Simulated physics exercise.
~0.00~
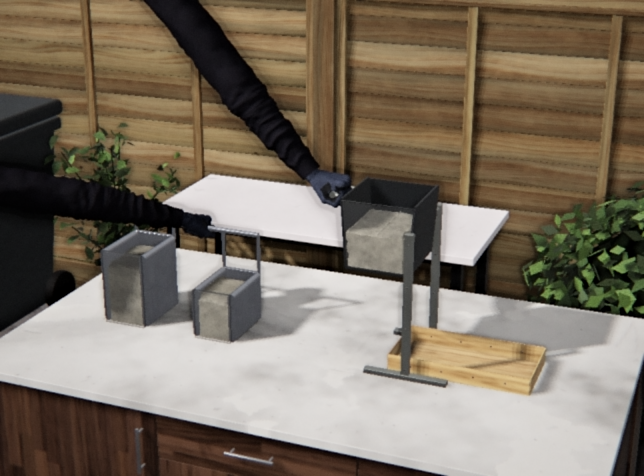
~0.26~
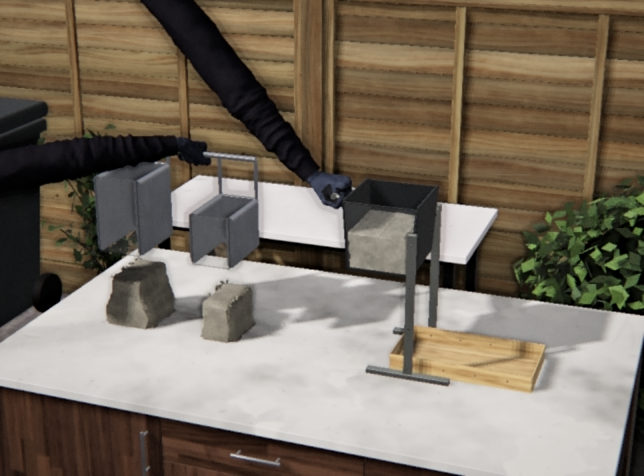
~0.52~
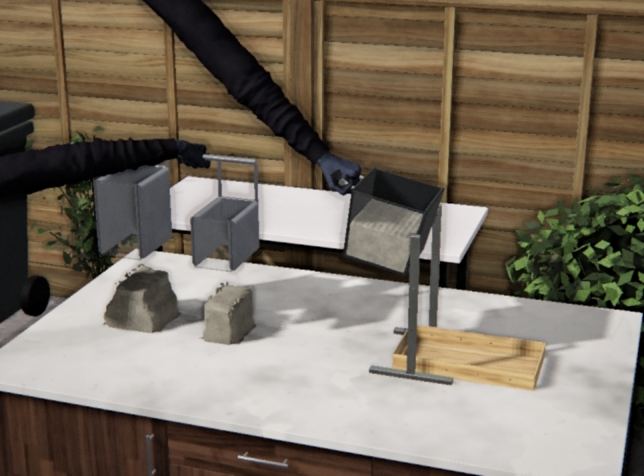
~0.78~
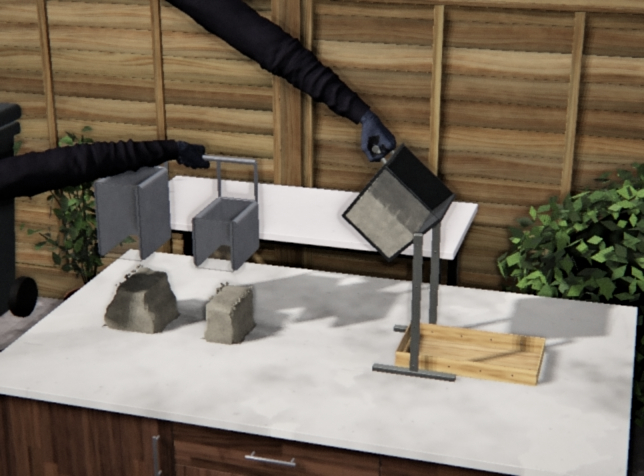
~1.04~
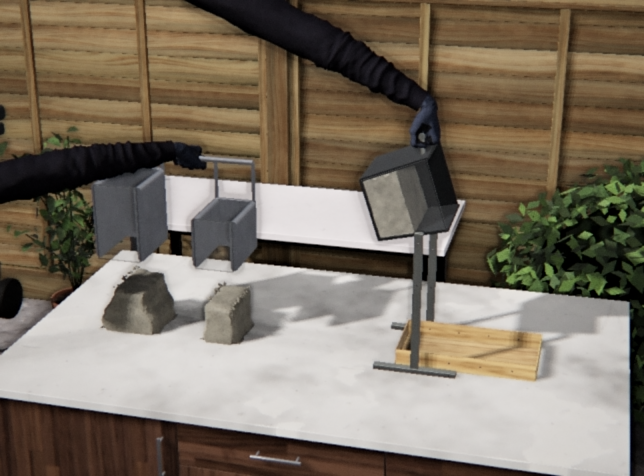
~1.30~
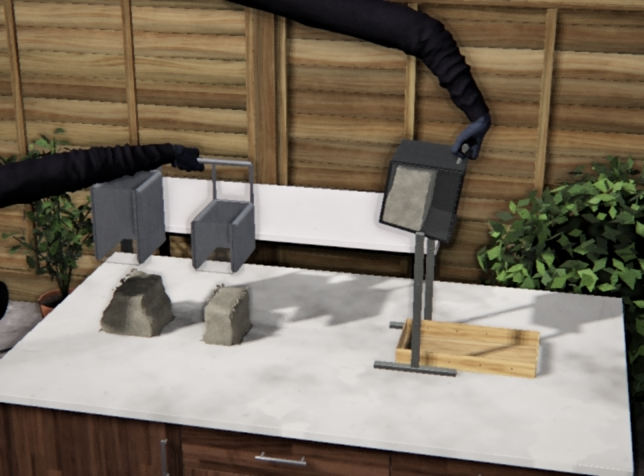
Two dark molds were lifted by a black-gloved hand off two grey blocks, which slumped slightly, and then another gloved hand swung a dark tub of grey mortar over to the right on its stand.
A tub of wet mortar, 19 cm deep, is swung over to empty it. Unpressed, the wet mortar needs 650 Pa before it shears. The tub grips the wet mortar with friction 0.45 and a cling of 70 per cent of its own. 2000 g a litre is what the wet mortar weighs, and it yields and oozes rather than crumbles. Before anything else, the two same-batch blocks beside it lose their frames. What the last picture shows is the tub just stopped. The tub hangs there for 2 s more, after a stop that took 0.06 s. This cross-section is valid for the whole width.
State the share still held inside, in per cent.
Roughly 46 per cent is still held inside.
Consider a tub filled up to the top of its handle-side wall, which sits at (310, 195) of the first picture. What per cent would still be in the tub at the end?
About 45 % stays in the tub.
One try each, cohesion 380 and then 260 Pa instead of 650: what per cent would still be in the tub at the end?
First 50 %, second 45 %.
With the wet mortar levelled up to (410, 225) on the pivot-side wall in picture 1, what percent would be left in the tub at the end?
Around 40 per cent.
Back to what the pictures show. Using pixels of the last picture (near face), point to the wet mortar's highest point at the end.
Peak location: Approx. (404, 203).
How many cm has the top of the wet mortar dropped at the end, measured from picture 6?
About 10 cm.
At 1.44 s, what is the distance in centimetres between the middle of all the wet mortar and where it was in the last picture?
4 cm.
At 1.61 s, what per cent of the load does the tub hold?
About 85 %.
After 1.44 s, the tub is at 99 degrees and holds 100 %.
After 1.61 s, the tub is at 99 degrees and holds 87 %.
After 1.78 s, the tub is at 99 degrees and holds 63 %.
After 1.95 s, the tub is at 99 degrees and holds 46 %.
After 3.30 s, the tub is at 99 degrees and holds 46 %.
